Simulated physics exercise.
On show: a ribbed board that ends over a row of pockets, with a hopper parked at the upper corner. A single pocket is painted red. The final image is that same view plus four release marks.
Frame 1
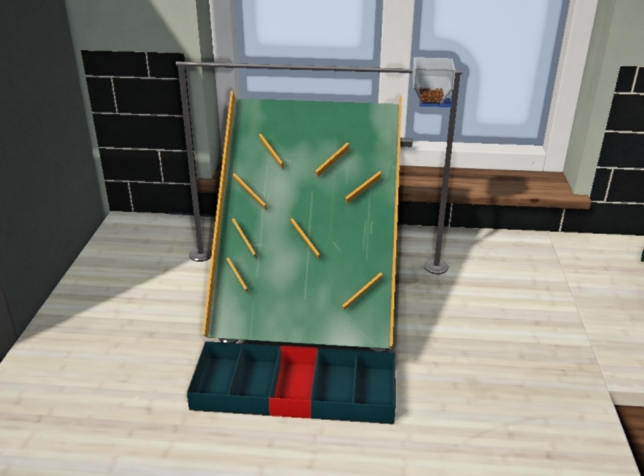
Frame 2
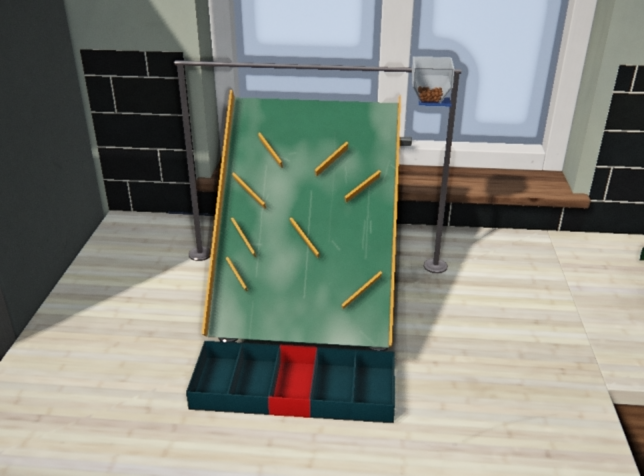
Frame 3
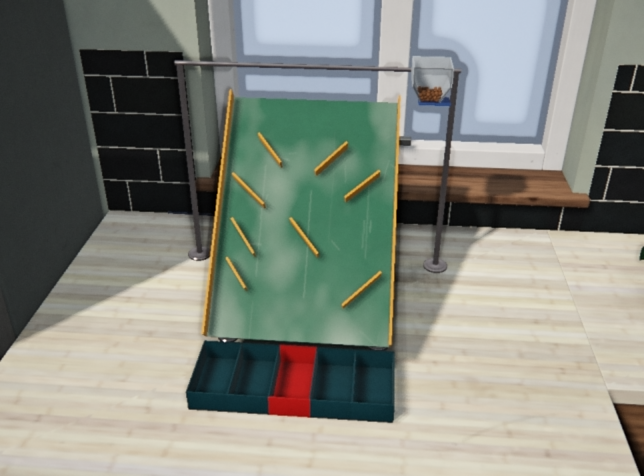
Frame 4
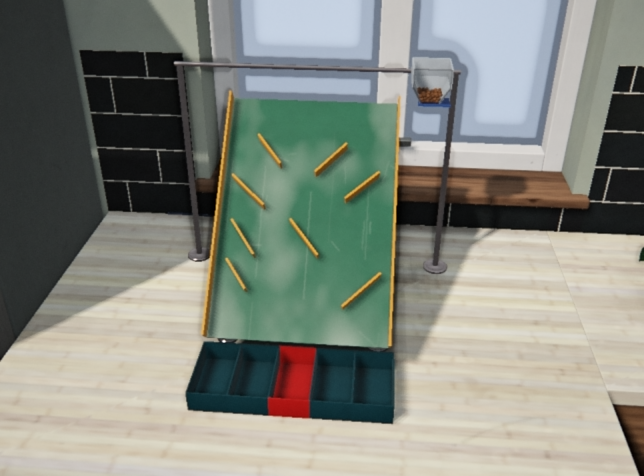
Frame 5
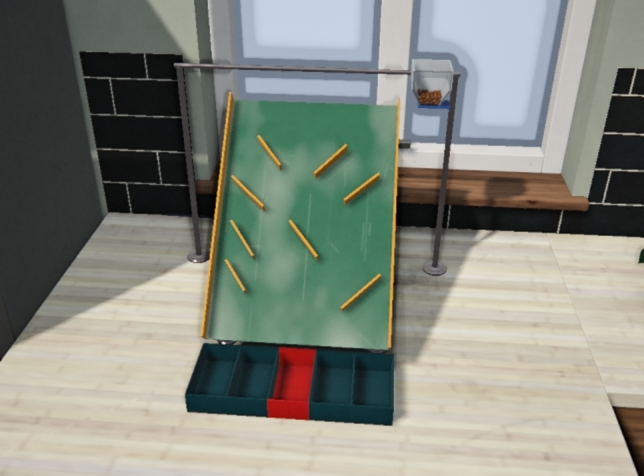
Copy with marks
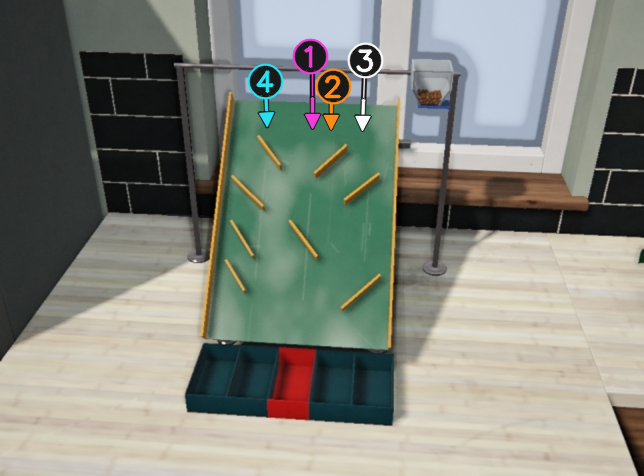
A green sloped board with yellow ribs standing motionless above a row of pockets, one red, beside a small raised hopper.
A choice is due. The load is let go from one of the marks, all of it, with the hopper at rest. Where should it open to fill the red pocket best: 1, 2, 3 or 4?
Take 4.
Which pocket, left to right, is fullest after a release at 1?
It is the second one.
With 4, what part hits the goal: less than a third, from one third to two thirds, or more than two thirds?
Mark 4 gives from one third to two thirds.
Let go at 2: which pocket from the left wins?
The second from the left.
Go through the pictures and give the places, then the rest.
The first picture shows hopper at (431, 95), cereal balls, door shut.
The second picture shows ribs (259, 133) to (281, 162), (315, 171) to (347, 142), (233, 173) to (264, 204).
The third picture shows ribs (345, 197) to (379, 171), (232, 218) to (253, 253), (290, 218) to (318, 254).
The fourth picture shows ribs (226, 258) to (245, 289), (342, 306) to (380, 273).
The fifth picture shows red pocket at (288, 409), number 3 of 5 from the left.
On the marked copy, mark 1 meets the board at (312, 123); mark 2 meets the board at (331, 124); mark 3 meets the board at (362, 125); mark 4 meets the board at (267, 121).
Choosing 1, about a quarter in the red pocket, about two thirds in other pockets, a small part outside the box.
Choosing 2, a small part in the red pocket, most in other pockets, a stray few outside the box.
Choosing 3, about a quarter in the red pocket, most in other pockets.
Choosing 4, about half in the red pocket, about half in other pockets, a stray few outside the box.
